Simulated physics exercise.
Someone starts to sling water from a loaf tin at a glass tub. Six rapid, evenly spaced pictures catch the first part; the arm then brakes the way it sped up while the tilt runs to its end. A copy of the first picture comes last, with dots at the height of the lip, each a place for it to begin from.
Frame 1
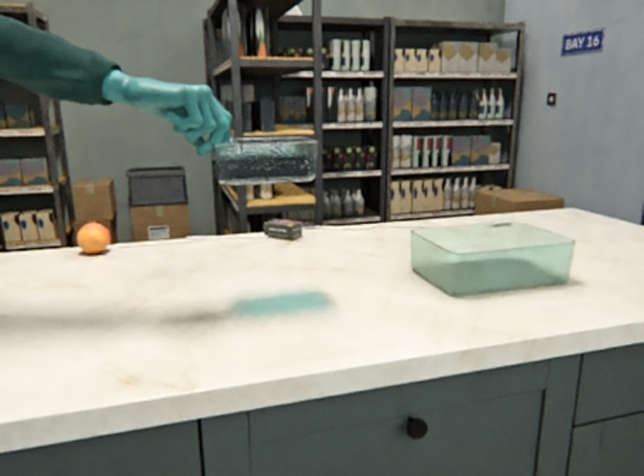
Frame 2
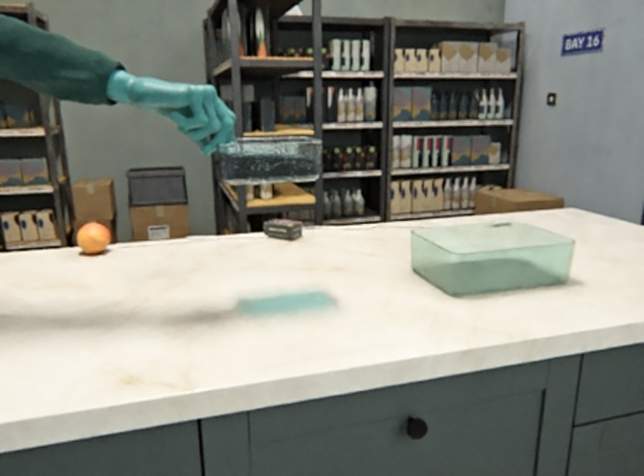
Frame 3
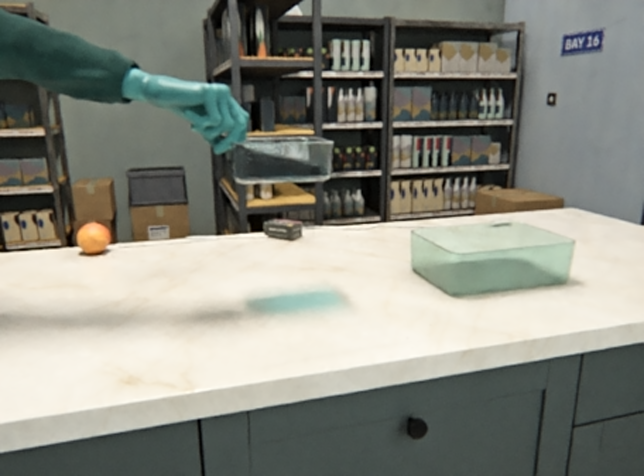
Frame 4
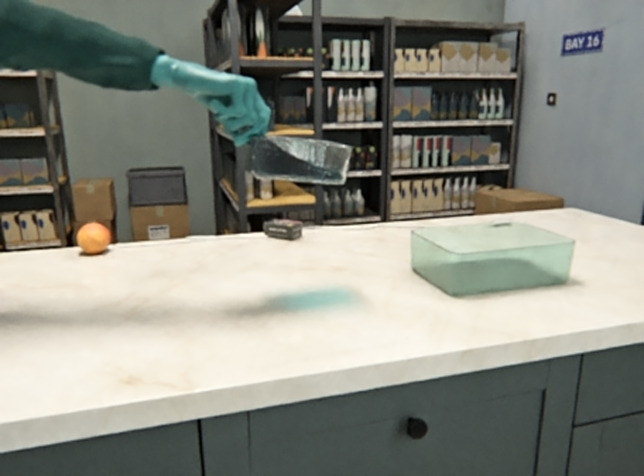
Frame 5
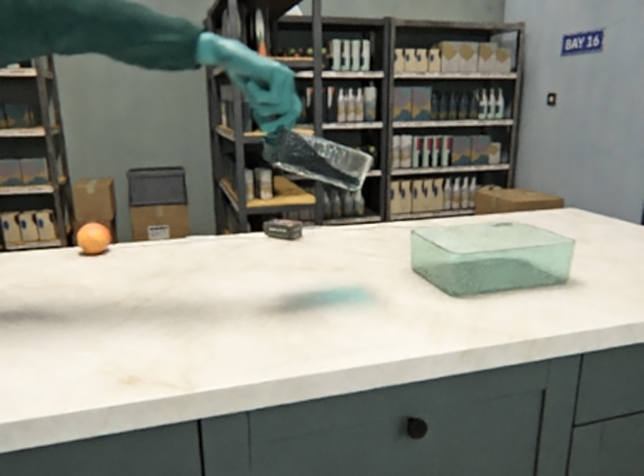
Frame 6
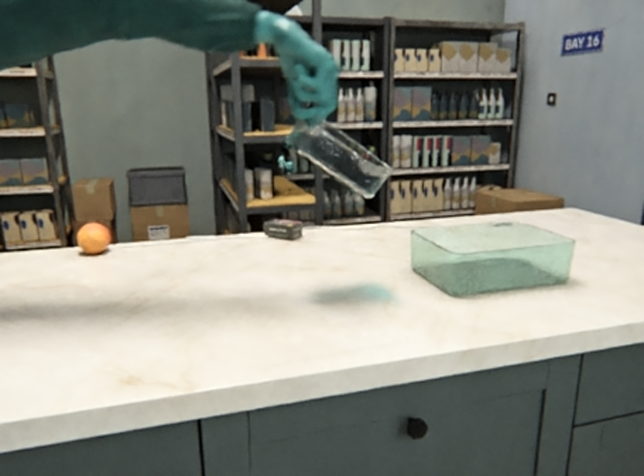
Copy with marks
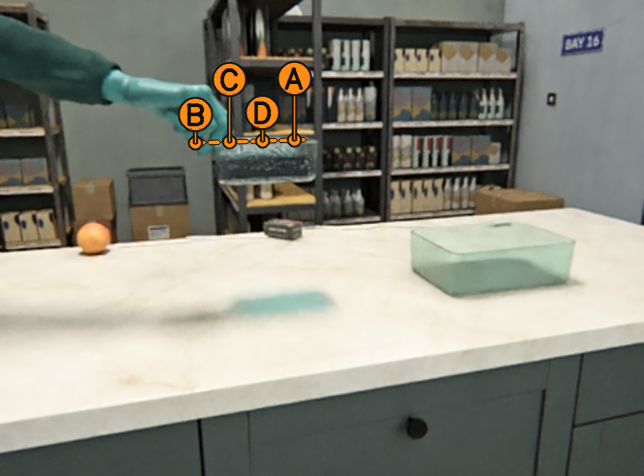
A gloved hand carries a clear container rightward above the counter, then tilts it downward.
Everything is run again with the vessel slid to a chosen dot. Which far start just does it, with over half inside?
D.
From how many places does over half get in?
Two of the four.
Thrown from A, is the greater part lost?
No, that is safe.
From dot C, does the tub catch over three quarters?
No, it does not.
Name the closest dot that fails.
That is dot C.
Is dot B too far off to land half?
Yes, that goes wrong.
On the marked copy, A at (294, 140); B at (195, 142); C at (229, 141); D at (262, 140).
For dot A, about 74 % lands in the tub, 15 % falls short and 12 % goes beside or beyond.
For dot B, about 1 % lands in the tub, 93 % falls short and 6 % goes beside or beyond.
For dot C, about 30 % lands in the tub, 62 % falls short and 8 % goes beside or beyond.
For dot D, about 68 % lands in the tub, 23 % falls short and 9 % goes beside or beyond.
